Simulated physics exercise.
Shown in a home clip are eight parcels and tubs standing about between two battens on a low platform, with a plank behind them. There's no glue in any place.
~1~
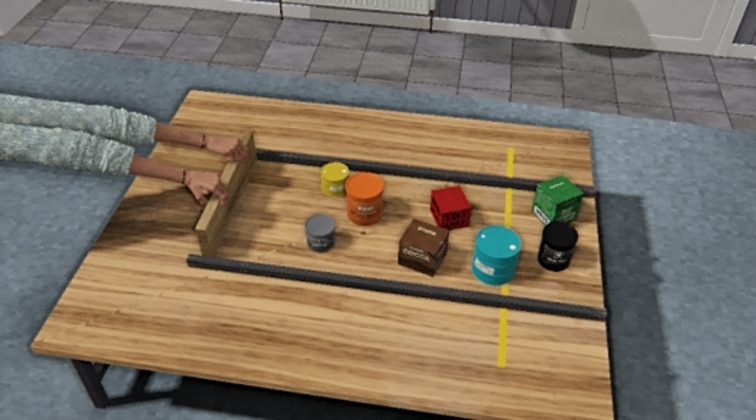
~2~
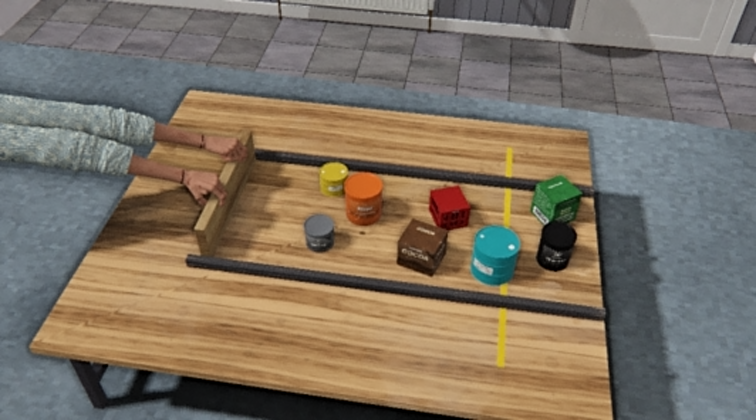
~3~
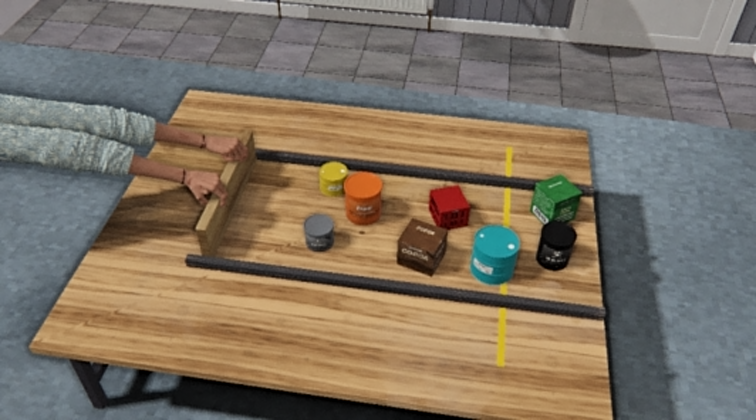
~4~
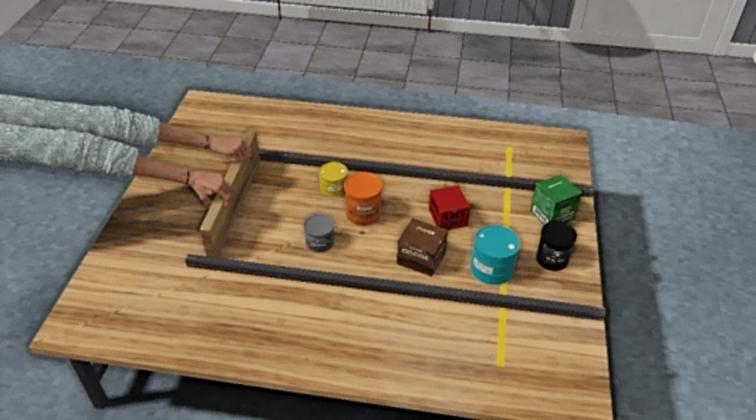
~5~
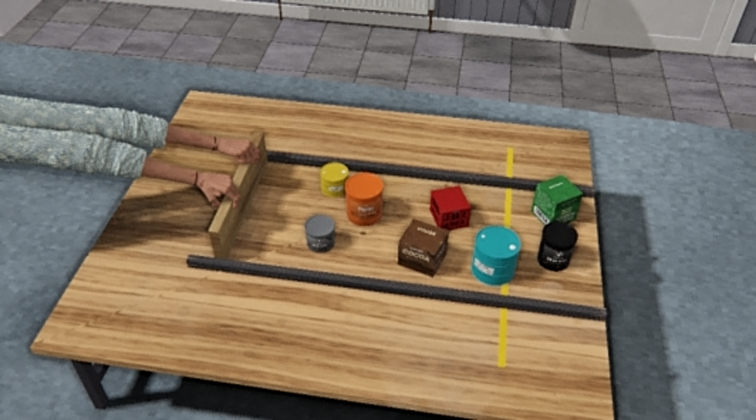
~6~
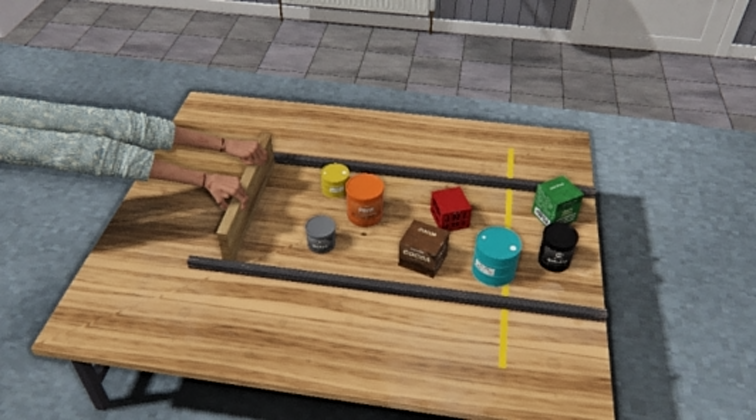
On a low wooden platform over a blue-grey floor, seen from above at an angle, two dark battens run across the top. Between them stand yellow, orange, grey, turquoise and black tubs with red, brown and green boxes, some near a yellow tape line at right. Two hands at left slide a plank slightly rightward after barely moving, while the tubs and boxes stay put.
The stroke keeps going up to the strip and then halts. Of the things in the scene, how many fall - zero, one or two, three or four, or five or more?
Of those, zero fall.
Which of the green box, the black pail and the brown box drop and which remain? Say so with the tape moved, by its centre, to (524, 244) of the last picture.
Check: The green box takes the fall; the black pail remains in place; the brown box remains in place.
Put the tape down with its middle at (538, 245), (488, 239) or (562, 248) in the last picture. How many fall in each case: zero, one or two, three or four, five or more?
Place one: 1 or 2; place two: No fall at all; place three: 3 or 4.
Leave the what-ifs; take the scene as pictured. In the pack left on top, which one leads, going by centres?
The turquoise canister.
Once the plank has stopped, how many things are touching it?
It adds up to 3.
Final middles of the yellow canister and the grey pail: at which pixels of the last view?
The yellow canister settles near (524, 201); as for the grey pail, near (523, 263).
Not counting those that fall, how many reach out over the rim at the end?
Count: 2.
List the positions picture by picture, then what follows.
Green box (557, 203); black pail (557, 247); turquoise canister (496, 256); plank (229, 192); tape (507, 241), in the first picture.
Black pail (556, 247); grey pail (320, 234), in the second picture.
Turquoise canister (494, 255); brown box (422, 247), in the third picture.
Green box (555, 202); yellow canister (334, 179), in the fourth picture.
Black pail (557, 247); red crate (450, 209), in the fifth picture.
Green box (557, 203); black pail (557, 248); turquoise canister (496, 257); plank (249, 195); tape (508, 242), in the sixth picture.
Early on, none off yet; green box at rest near (557, 203); black pail at rest near (557, 248); turquoise canister at rest near (496, 257).
A while later, none off yet; green box at rest near (557, 203); black pail travelled a little near (564, 247); turquoise canister travelled about its own width near (549, 271).
Finally, the number that fall off is zero.
